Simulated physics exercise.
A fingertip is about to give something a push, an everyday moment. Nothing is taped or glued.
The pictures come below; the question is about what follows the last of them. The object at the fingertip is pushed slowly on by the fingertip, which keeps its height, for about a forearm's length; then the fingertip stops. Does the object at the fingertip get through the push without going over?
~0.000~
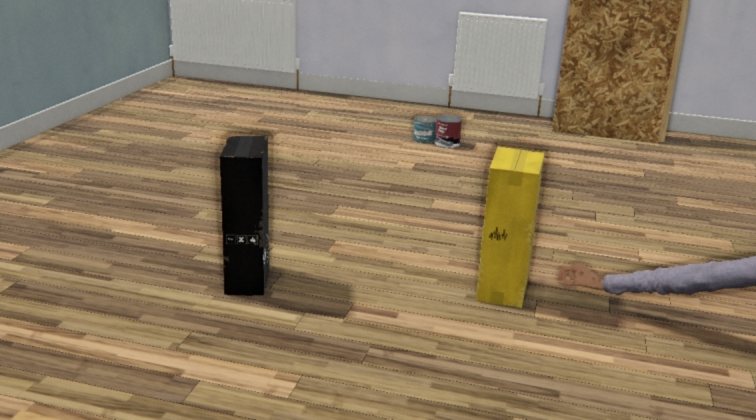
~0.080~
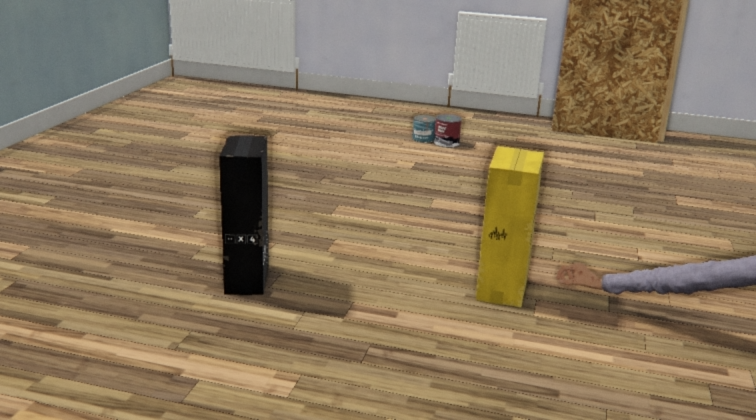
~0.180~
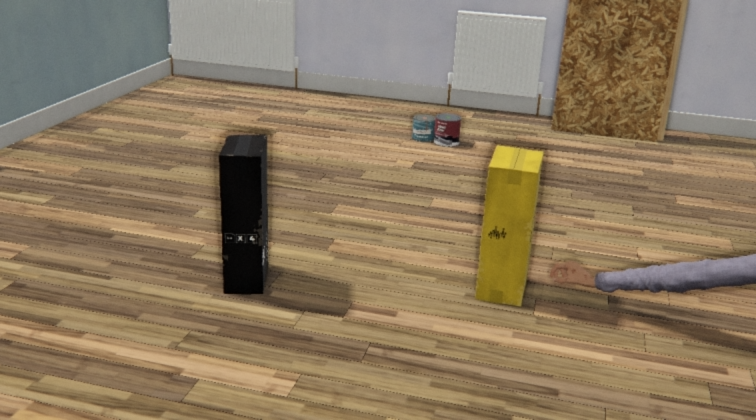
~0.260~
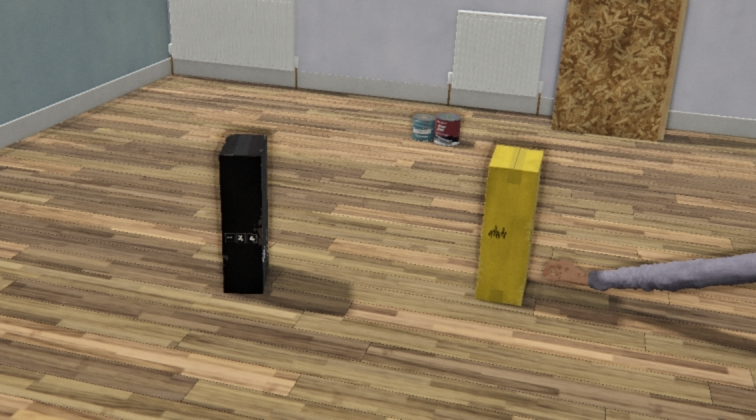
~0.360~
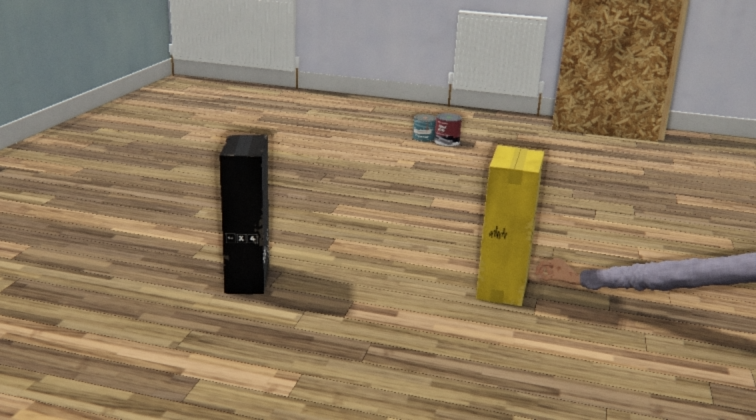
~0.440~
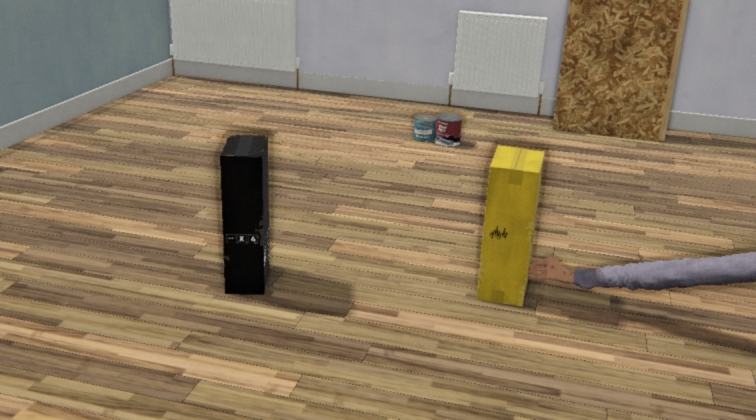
It stays balanced.
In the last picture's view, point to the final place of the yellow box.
Roughly (426, 214).
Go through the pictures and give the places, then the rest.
The first frame shows yellow box (510, 227).
The second frame shows yellow box (510, 227).
The third frame shows yellow box (509, 226).
The fourth frame shows yellow box (509, 225).
The fifth frame shows yellow box (510, 226).
The sixth frame shows yellow box (510, 226).
Around 0.64 s, yellow box displaced a little near (495, 223).
Around 0.94 s, yellow box displaced about its own width near (471, 220).
Around 1.14 s, yellow box displaced about its own width near (454, 218).
Around 1.44 s, yellow box displaced about its own width near (429, 214).
Finally (2.1 s), moved from the start, yellow box. Final places as the last picture's camera would see them, yellow box near (426, 214).
